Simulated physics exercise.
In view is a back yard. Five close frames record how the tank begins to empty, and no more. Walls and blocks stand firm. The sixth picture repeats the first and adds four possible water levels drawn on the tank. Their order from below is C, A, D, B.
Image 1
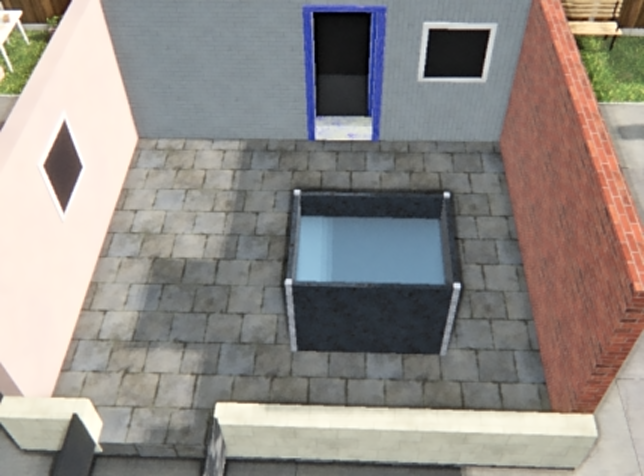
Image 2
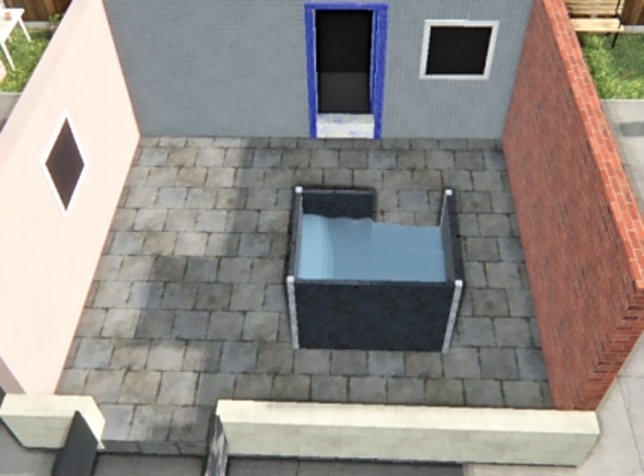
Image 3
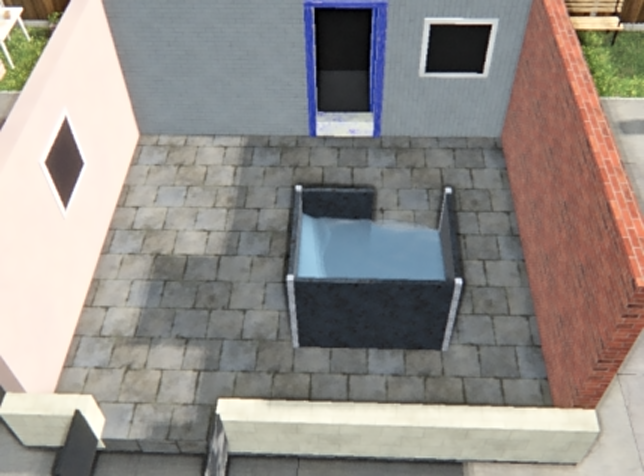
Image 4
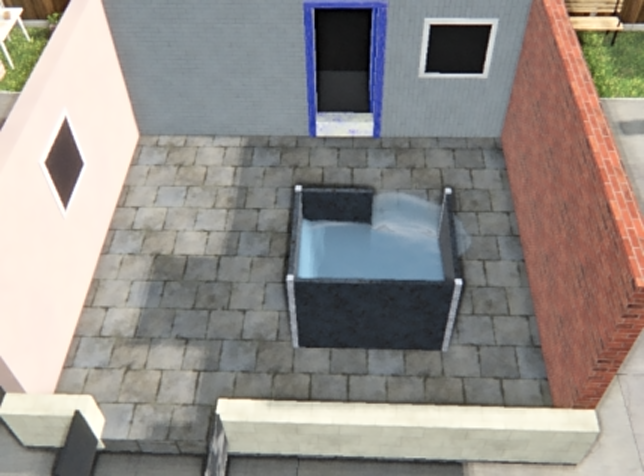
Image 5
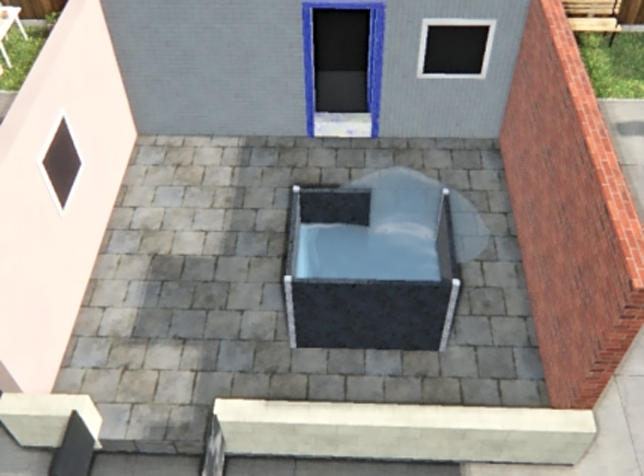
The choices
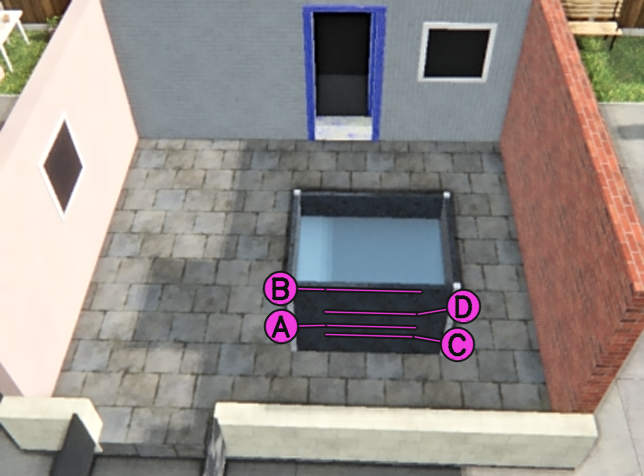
A dark tank in a paved yard loses wall sections and water spreads out behind it.
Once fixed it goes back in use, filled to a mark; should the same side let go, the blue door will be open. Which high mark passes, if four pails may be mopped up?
That is mark D.
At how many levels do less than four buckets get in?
Three.
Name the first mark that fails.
B it is.
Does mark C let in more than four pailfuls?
No, not at all.
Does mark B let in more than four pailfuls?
Yes.
On the marked copy, A at (370, 326); B at (372, 290); C at (369, 335); D at (371, 313); from the bottom up C, A, D, B.
For mark A, nothing gets over.
For mark B, about 9 bucketfuls get in.
For mark C, nothing gets over.
For mark D, a splash gets over, under a bucket.
